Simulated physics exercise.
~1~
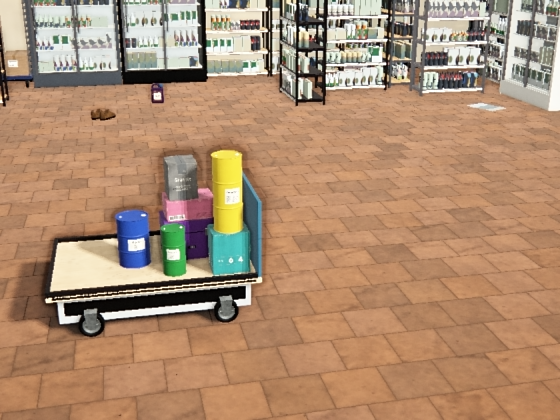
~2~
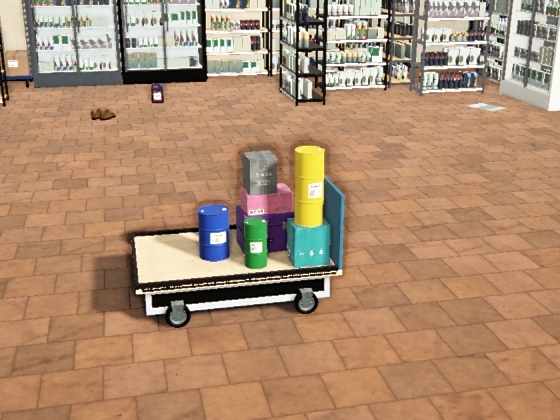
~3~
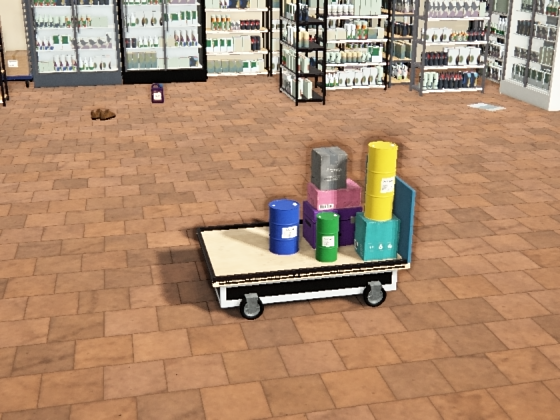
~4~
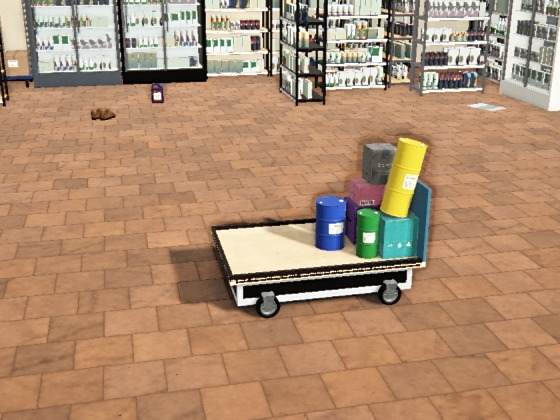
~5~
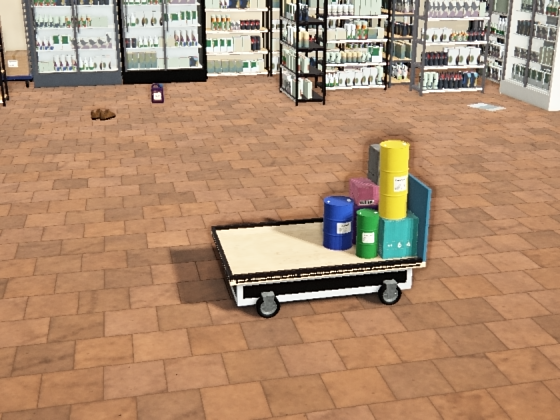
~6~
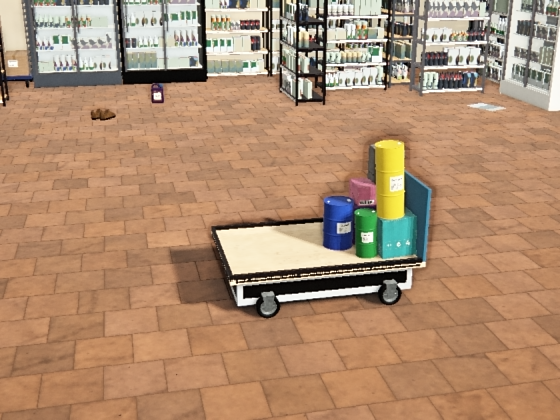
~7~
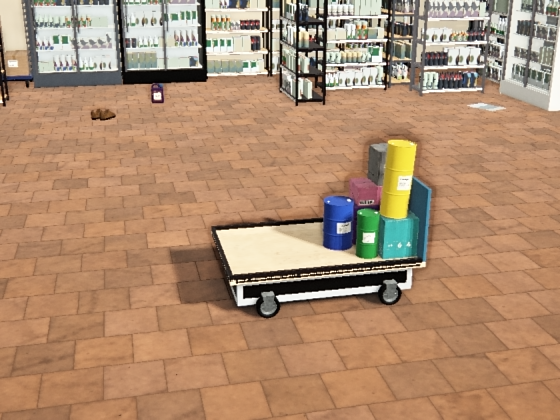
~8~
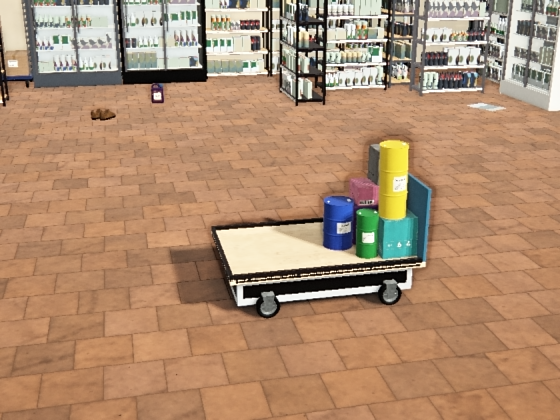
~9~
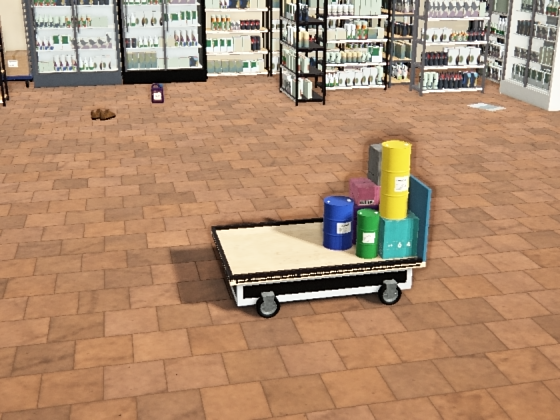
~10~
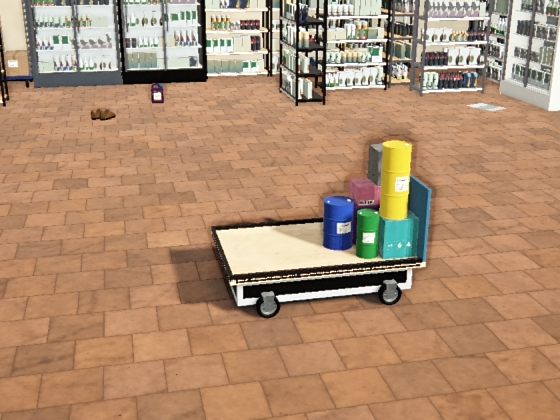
A flat cart loaded with coloured drums and boxes rolled right across a tiled floor and stopped abruptly, making the yellow drum tip and rock while other items slid toward the front board, and everything ended up still aboard with nothing toppled.
